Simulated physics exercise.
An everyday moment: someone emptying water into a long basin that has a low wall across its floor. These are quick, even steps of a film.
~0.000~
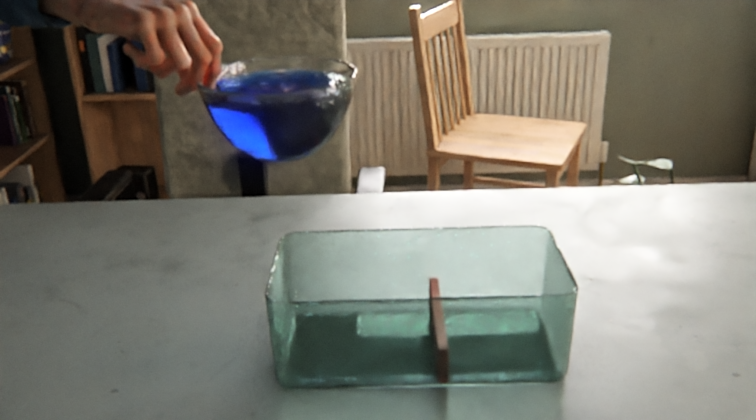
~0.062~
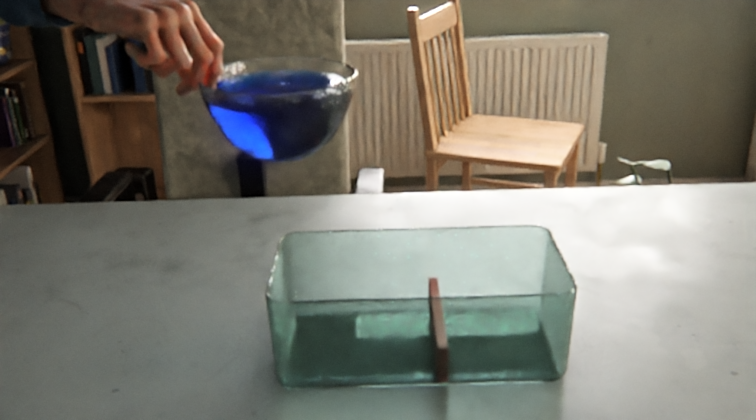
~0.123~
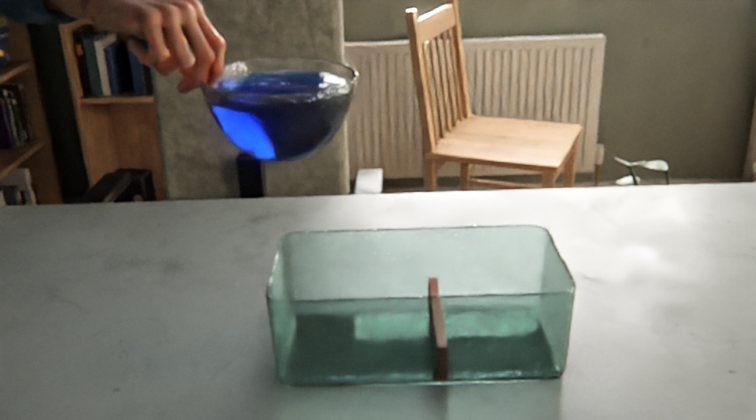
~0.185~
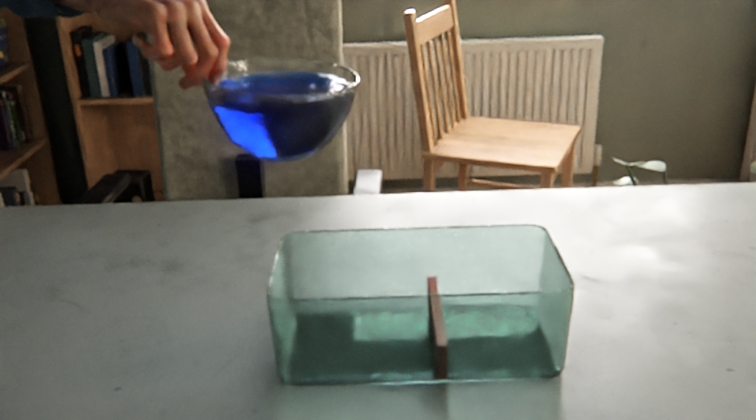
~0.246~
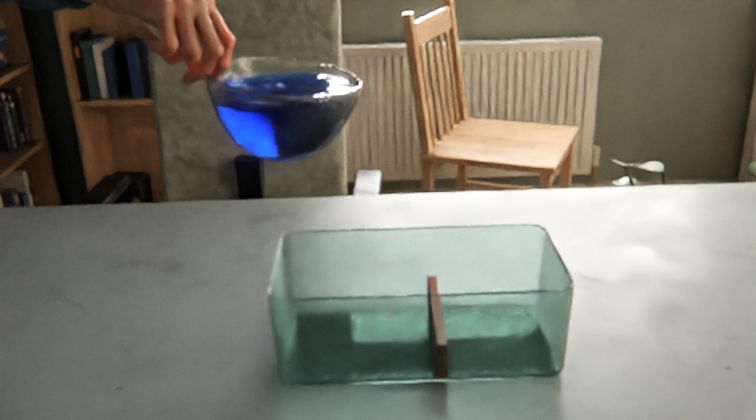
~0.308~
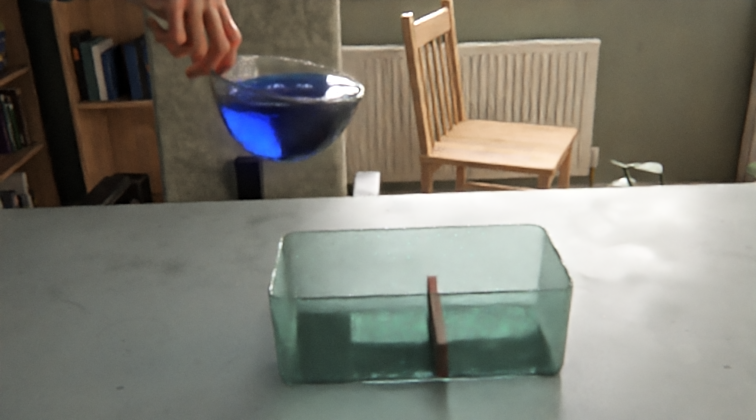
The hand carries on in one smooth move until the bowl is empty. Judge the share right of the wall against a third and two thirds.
In the end from a third to two thirds is right of the wall.
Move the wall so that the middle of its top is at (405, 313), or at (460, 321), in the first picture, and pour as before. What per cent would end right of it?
Roughly 80 per cent, and 25 per cent.
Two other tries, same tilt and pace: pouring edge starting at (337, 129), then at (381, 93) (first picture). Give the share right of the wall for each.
First some 5, then 70 per cent.
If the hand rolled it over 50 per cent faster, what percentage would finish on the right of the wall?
Roughly 40 in a hundred.
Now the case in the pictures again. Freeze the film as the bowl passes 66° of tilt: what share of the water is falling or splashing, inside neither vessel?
Near 35 %.
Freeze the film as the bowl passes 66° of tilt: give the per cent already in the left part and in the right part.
The left part 10 per cent, the right part 15.
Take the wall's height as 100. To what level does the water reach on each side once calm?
Left about 30, right about 40.
A moment on, the bowl is tipped part way and 41 per cent is still to pour, 8 is left of the wall and 15 right of it.
Next, the bowl is tipped right over and 0 per cent is still to pour, 44 is left of the wall and 49 right of it.
Then the bowl is tipped right over and 0 per cent is still to pour, 49 is left of the wall and 50 right of it.
Later the bowl is tipped right over and 0 per cent is still to pour, 49 is left of the wall and 50 right of it.
At rest 49 per cent lies left of the wall, 50 right of it and 1 outside.
